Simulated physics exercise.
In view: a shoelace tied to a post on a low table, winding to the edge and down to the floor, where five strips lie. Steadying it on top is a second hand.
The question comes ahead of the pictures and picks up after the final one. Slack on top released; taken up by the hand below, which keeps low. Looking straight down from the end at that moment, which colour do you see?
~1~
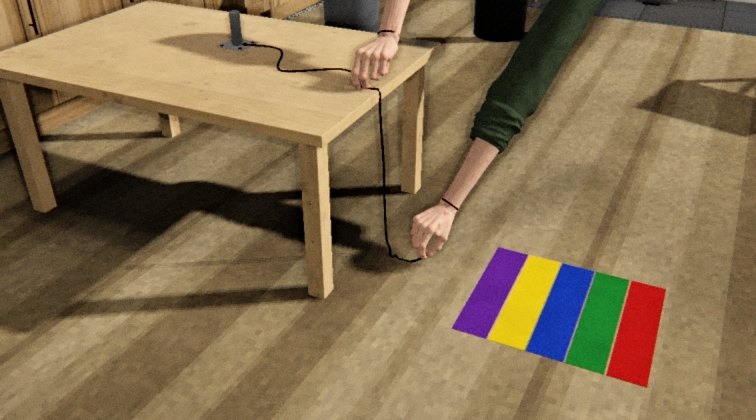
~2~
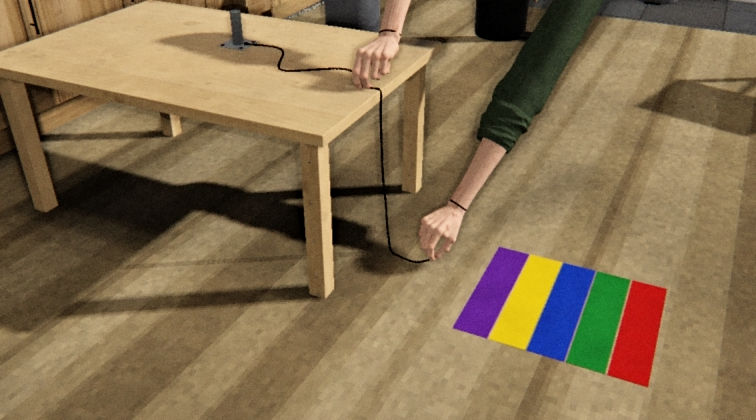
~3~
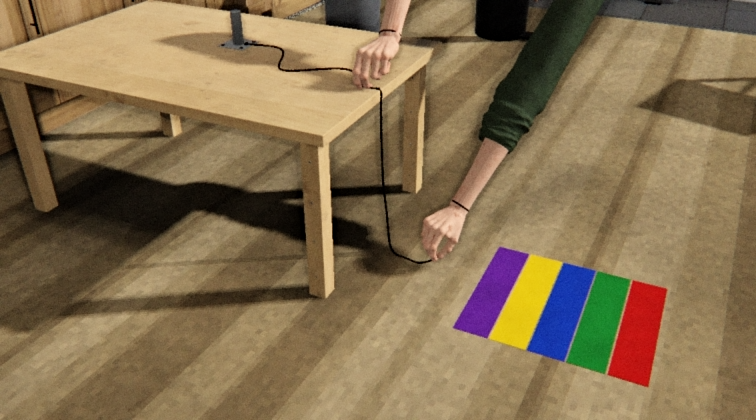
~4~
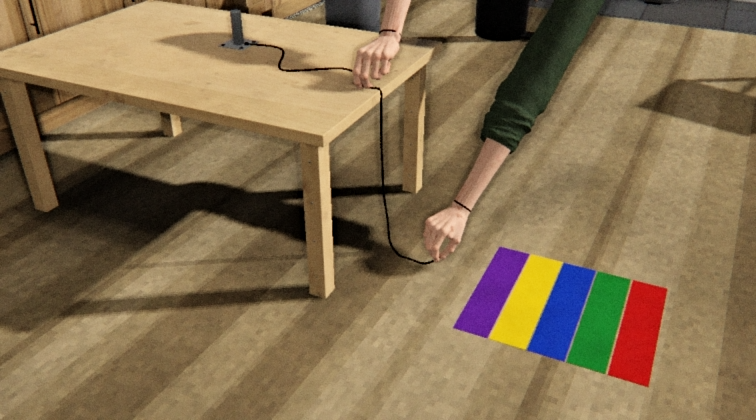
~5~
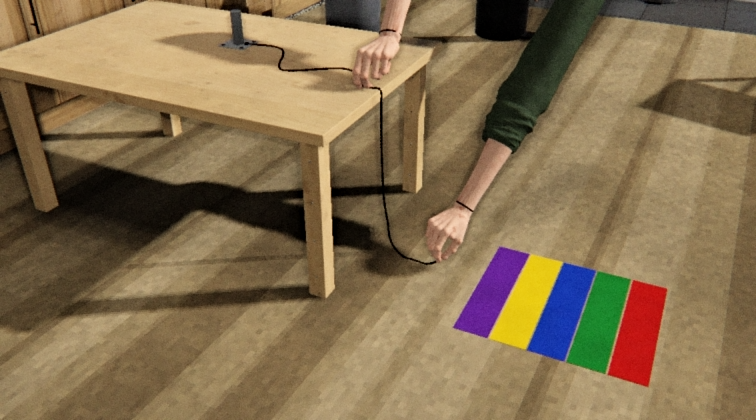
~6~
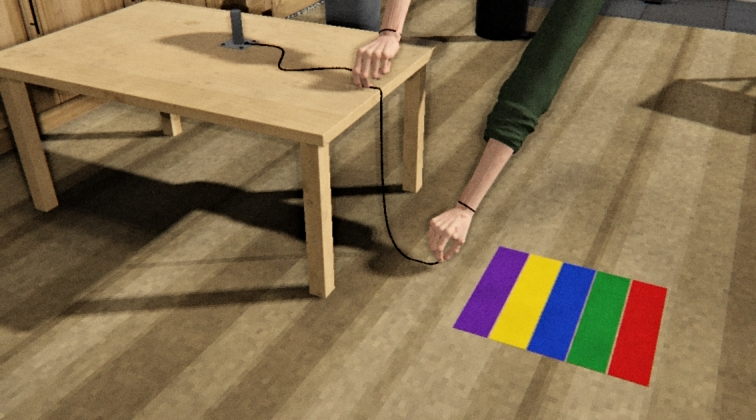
You see green.
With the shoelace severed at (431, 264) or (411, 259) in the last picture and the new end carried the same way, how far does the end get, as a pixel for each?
(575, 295) and (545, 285).
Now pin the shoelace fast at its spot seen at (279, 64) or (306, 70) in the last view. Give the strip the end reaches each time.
With the first choice you'd get blue, with the second blue.
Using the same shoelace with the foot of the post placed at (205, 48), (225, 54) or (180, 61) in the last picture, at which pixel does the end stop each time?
About (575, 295), (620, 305) and (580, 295).
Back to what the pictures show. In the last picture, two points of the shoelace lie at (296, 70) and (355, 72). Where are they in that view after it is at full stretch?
Point one to (332, 69), point two to (383, 84).
Early on, end near (538, 284); over yellow.
Midway, end near (580, 295); over blue.
At the end of the slack, end near (606, 302); over green. It gets as far as the green strip.
